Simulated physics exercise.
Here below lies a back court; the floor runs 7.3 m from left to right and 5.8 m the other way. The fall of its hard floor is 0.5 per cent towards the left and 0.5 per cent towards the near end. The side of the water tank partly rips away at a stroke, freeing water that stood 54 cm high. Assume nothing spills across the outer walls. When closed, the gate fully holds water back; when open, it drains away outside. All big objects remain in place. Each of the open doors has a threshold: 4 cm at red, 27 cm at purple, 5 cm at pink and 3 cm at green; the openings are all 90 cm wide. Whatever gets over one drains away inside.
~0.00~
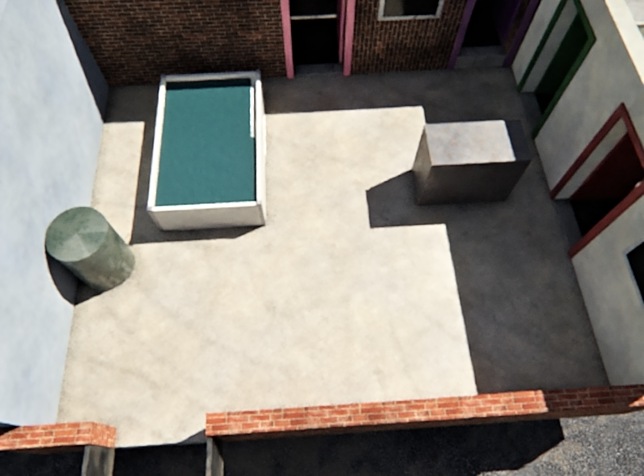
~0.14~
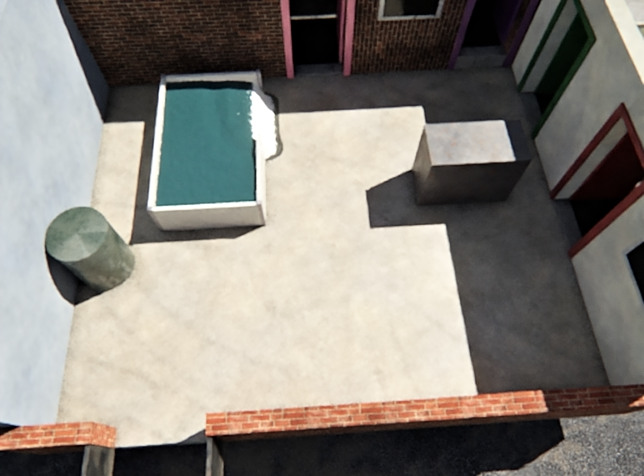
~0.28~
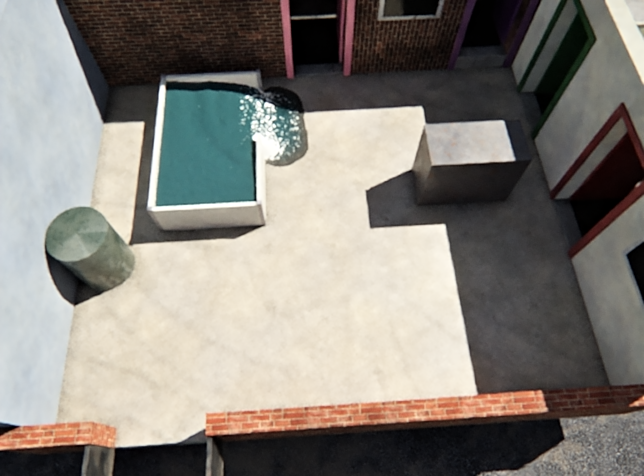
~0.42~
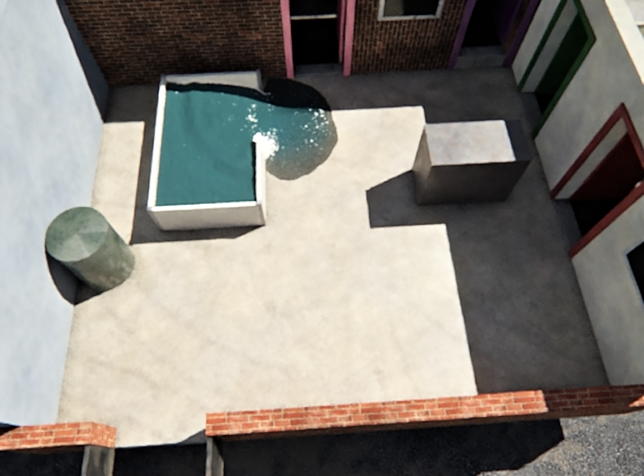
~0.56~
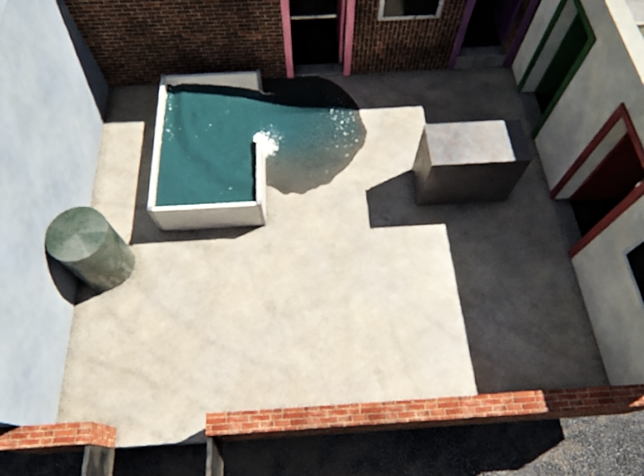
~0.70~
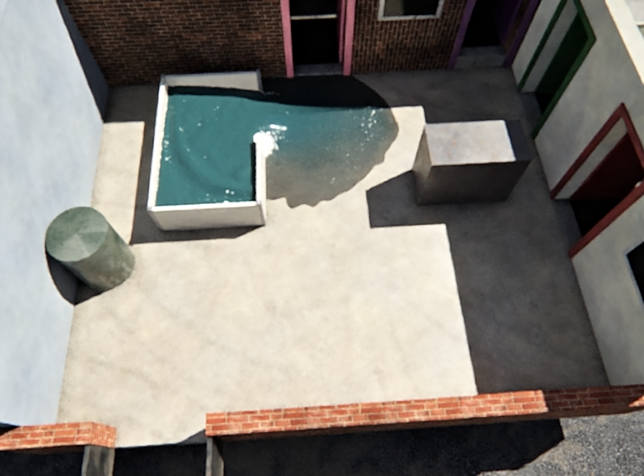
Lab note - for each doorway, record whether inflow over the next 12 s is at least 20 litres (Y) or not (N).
In the end the red door lets in a smaller amount than the limit; the purple door lets in a smaller amount than the limit; the pink door lets in a larger amount than the limit; the green door lets in a larger amount than the limit.
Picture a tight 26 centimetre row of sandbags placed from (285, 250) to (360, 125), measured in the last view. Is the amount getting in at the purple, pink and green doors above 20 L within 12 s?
Then the purple door is short of it, the pink door over the mark, the green door over the mark.
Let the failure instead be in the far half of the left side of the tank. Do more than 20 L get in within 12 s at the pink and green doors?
Result against the limit at pink: Limit held; result at green: Limit broken.
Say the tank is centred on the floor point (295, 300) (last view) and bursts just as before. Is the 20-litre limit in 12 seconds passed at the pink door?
In that case pink comes out short of the limit.
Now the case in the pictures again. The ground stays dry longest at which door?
The final one is the red door.
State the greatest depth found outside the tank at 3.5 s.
Max around 23 cm.
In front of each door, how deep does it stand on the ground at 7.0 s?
In centimetres, the red door has 5, the purple door 9, the pink door 7 and the green door 9.
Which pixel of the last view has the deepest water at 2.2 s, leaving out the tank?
You'll find it around (512, 82).
After 1.4 s water covers 25 % of the floor and is deepest (28 cm) near (272, 111); red door not reached, purple door not reached, pink door 16 cm at the sill, 9 L in, green door not reached.
After 2.2 s water covers 30 % of the floor and is deepest (32 cm) near (512, 82); red door not reached, purple door 8 cm at the sill, 0 L in, pink door 15 cm at the sill, 61 L in, green door 12 cm at the sill, 20 L in.
After 3.5 s water covers 40 % of the floor and is deepest (23 cm) near (501, 115); red door 3 cm at the sill, 0 L in, purple door 15 cm at the sill, 0 L in, pink door 11 cm at the sill, 109 L in, green door 19 cm at the sill, 156 L in.
After 7.0 s water covers 50 % of the floor and is deepest (12 cm) near (426, 102); red door 5 cm at the sill, 3 L in, purple door 9 cm at the sill, 0 L in, pink door 7 cm at the sill, 141 L in, green door 9 cm at the sill, 344 L in.
After 12.0 s water covers 85 % of the floor and is deepest (6 cm) near (56, 431); red door 3 cm at the sill, 5 L in, purple door 4 cm at the sill, 0 L in, pink door 5 cm at the sill, 145 L in, green door 5 cm at the sill, 401 L in.
